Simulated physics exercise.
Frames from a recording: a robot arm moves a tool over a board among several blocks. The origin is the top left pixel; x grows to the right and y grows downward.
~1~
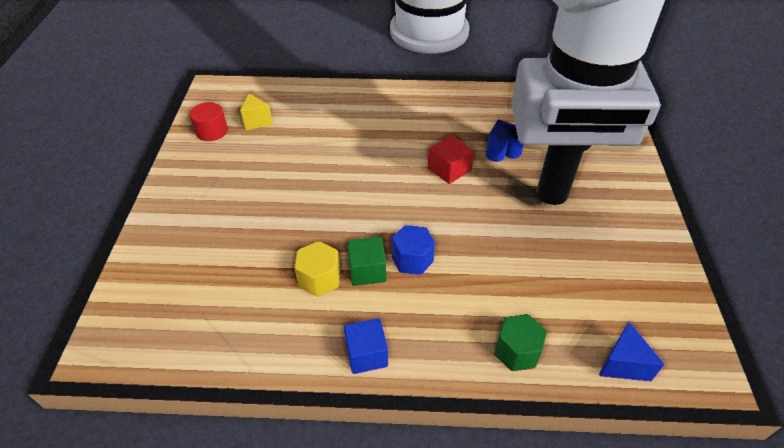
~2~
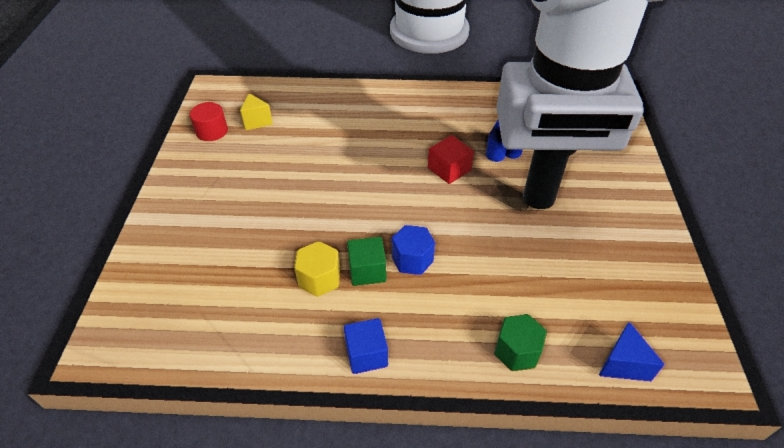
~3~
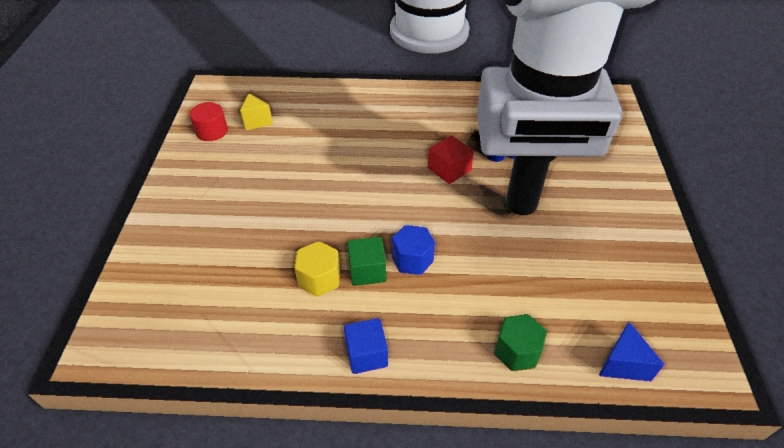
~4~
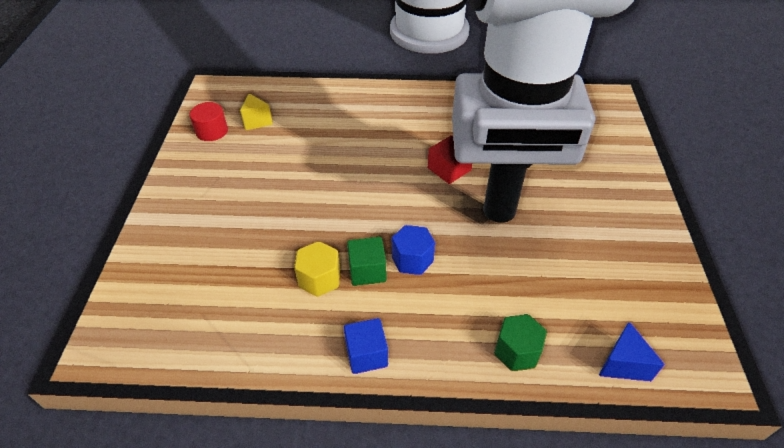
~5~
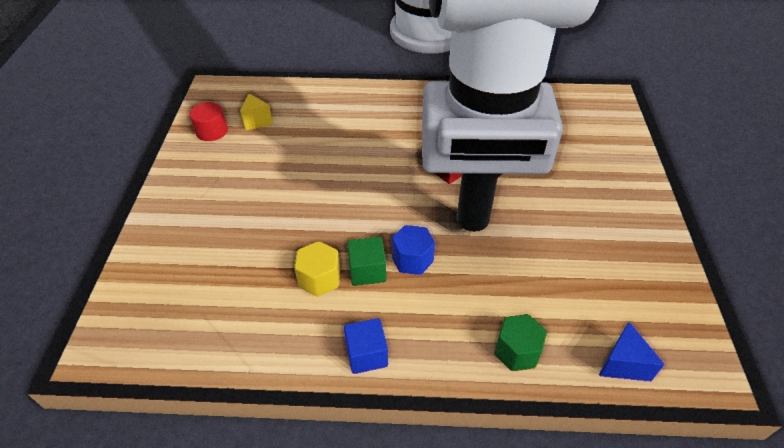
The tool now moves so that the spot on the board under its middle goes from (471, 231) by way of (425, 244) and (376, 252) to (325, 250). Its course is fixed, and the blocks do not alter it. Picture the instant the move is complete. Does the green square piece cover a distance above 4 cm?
I expect not.
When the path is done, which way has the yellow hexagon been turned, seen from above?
Overhead view: Clockwise.
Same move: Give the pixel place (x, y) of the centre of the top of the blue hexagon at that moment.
That would be at about pixel (386, 263).
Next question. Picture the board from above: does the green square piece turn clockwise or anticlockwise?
Clockwise rotation.
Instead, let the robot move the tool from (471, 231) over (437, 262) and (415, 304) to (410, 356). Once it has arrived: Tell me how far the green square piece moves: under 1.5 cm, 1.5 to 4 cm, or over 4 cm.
Verdict: From 1.5 to 4 cm.
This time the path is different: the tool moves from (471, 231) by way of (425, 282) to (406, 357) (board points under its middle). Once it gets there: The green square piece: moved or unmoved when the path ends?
It gets pushed out of place.
The first path, step by step. One third of the way, tool (425, 233); green square piece (362, 253); blue hexagon (402, 247), turned 20° anticlockwise.
Two thirds of the way, tool (374, 240); yellow hexagon (302, 262), turned 20° clockwise; green square piece (341, 269), turned 30° clockwise; blue hexagon (386, 263), turned 55° anticlockwise.
At the end, tool (324, 238); yellow hexagon (302, 262), turned 20° clockwise; green square piece (341, 269), turned 30° clockwise; blue hexagon (386, 263), turned 55° anticlockwise; red square piece not moved.
